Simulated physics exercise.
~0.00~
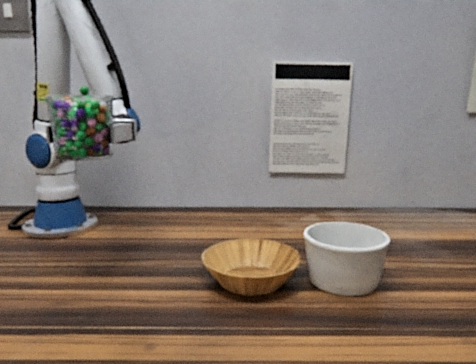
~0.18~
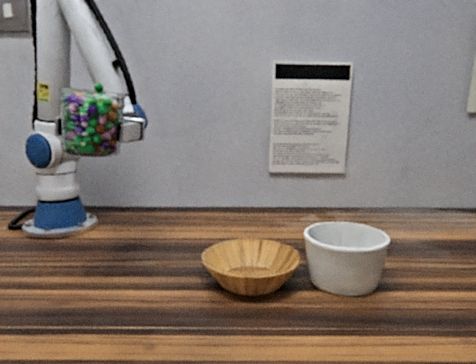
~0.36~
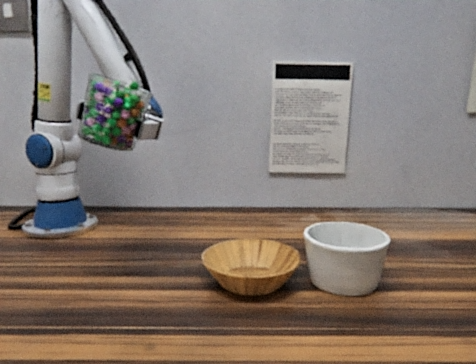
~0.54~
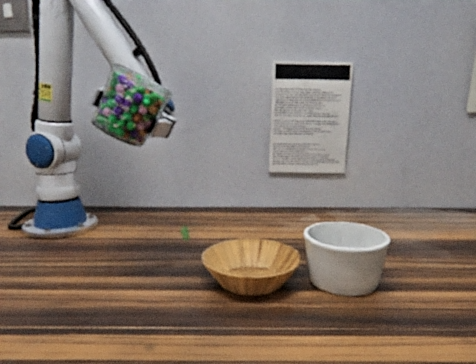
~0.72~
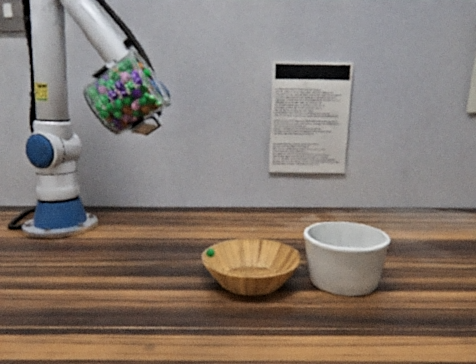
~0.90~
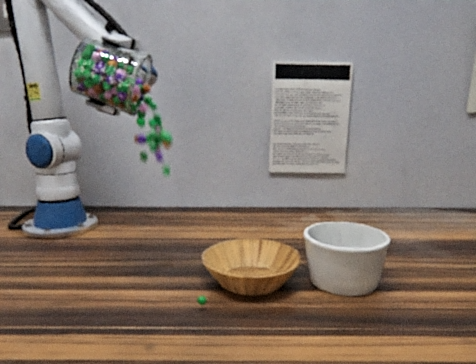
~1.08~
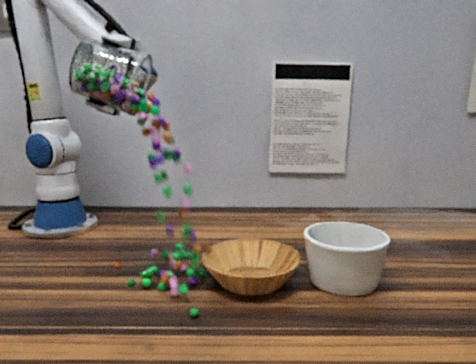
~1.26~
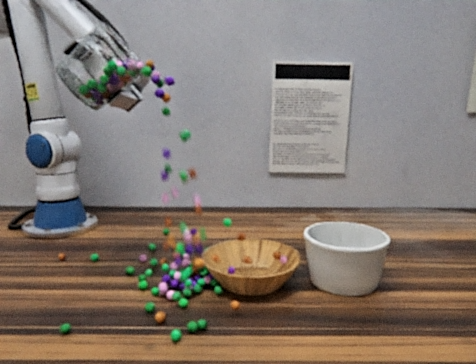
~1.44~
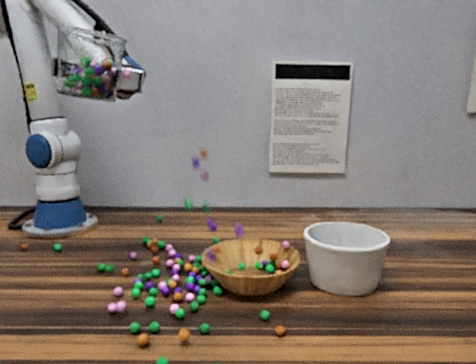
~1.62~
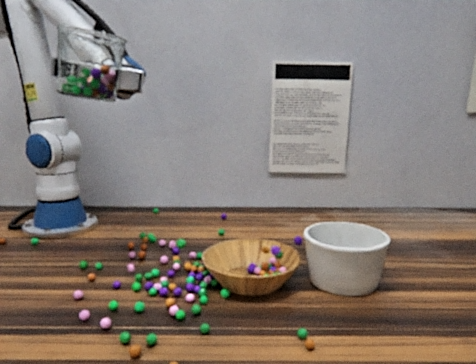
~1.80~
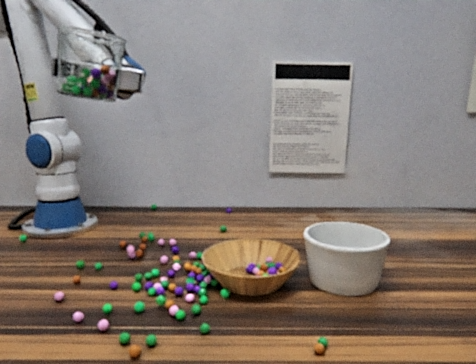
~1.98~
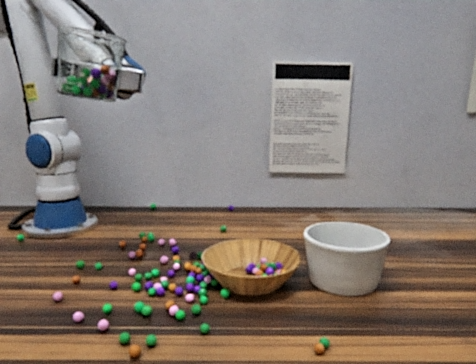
On a striped wooden tabletop against a grey wall, a robot arm at the left holds a clear tumbler filled with small round sweets in green, purple, pink and orange, while a wooden bowl and a white bowl stand to the right. The arm shifts the tumbler slightly right and starts tipping it, and a single green sweet drops out. It tilts further, and a stream pours down, heaping mostly on the table just left of the wooden bowl. Some sweets bounce and scatter, and several land in that bowl. The arm then swings the tumbler back nearly upright, still partly filled, leaving many sweets strewn across the table and the white bowl apparently untouched.
